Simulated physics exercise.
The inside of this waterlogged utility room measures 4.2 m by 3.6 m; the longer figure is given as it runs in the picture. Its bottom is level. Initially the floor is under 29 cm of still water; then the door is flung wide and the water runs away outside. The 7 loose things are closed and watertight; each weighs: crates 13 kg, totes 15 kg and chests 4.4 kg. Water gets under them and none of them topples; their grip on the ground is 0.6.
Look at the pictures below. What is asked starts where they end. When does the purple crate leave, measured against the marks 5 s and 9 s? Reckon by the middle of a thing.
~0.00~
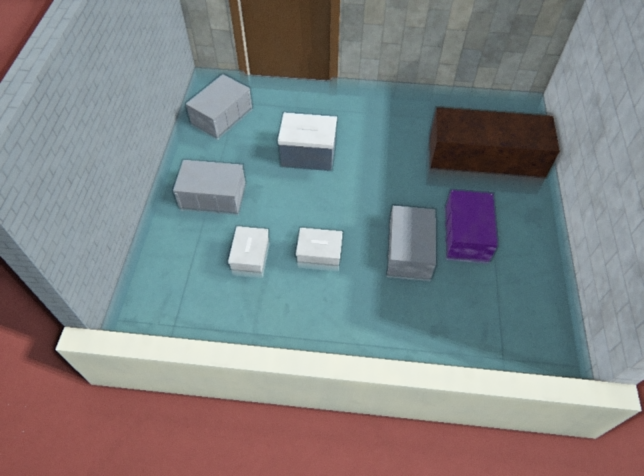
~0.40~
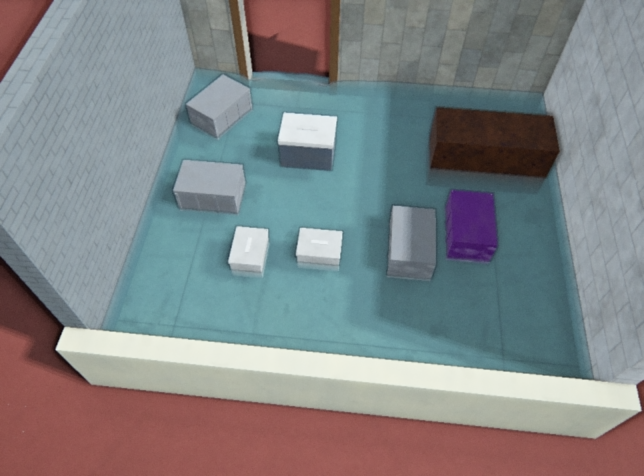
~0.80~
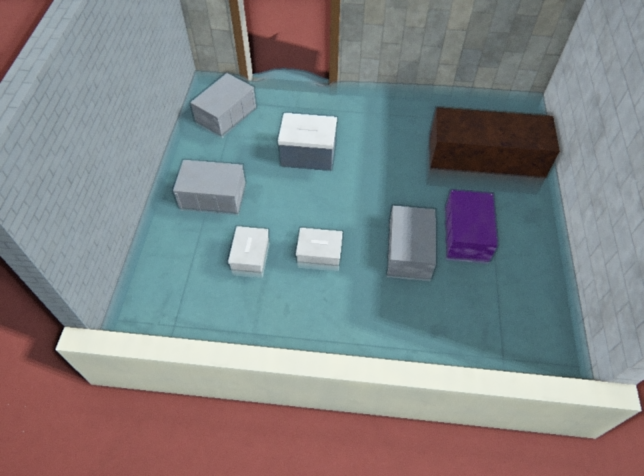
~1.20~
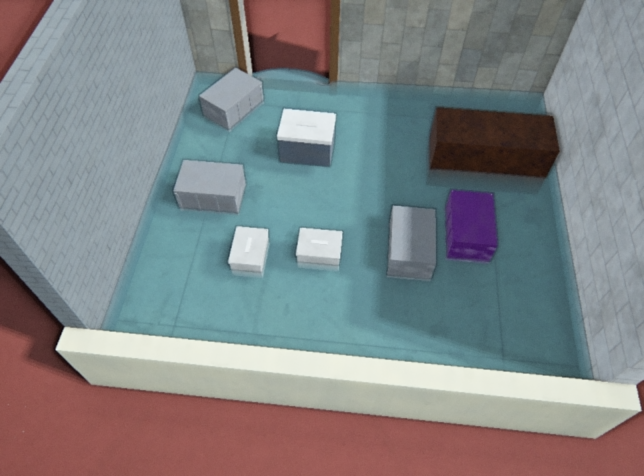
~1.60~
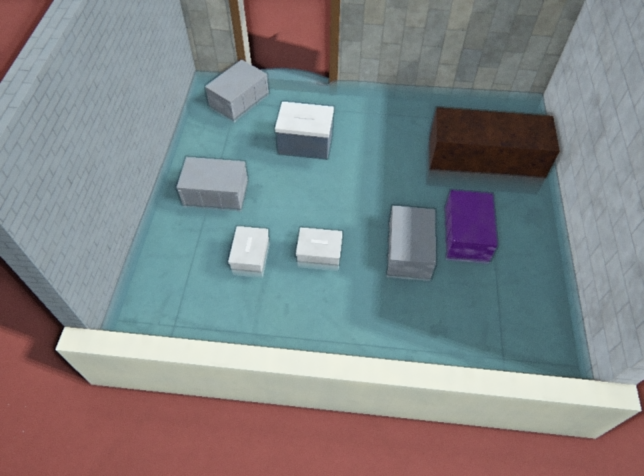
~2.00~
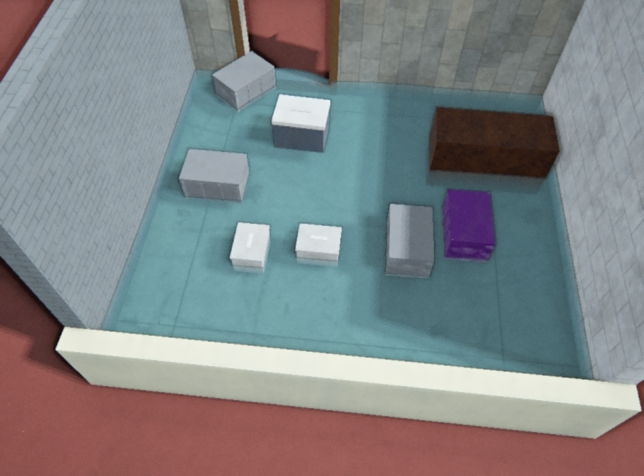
It leaves after 9 s or not at all.
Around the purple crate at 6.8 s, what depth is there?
Around 21 cm.
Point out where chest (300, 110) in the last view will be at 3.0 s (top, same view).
Near (289, 88).
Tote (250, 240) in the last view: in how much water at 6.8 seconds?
Roughly 20 cm.
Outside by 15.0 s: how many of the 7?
The count by then is 5.
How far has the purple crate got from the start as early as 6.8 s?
Roughly 50 cm.
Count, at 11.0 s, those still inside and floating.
It comes to 4 of them.
After 3.0 s the purple crate is near (458, 208), 0.2 m from its start, afloat; 1 of 7 are out; 6 afloat.
After 6.8 s the purple crate is near (427, 197), 0.5 m from its start, afloat; 2 of 7 are out; 5 afloat.
After 11.0 s the purple crate is near (370, 163), 1.2 m from its start, afloat; 3 of 7 are out; 4 afloat.
After 15.0 s the purple crate is near (339, 123), 1.8 m from its start, afloat; 5 of 7 are out; 1 afloat.
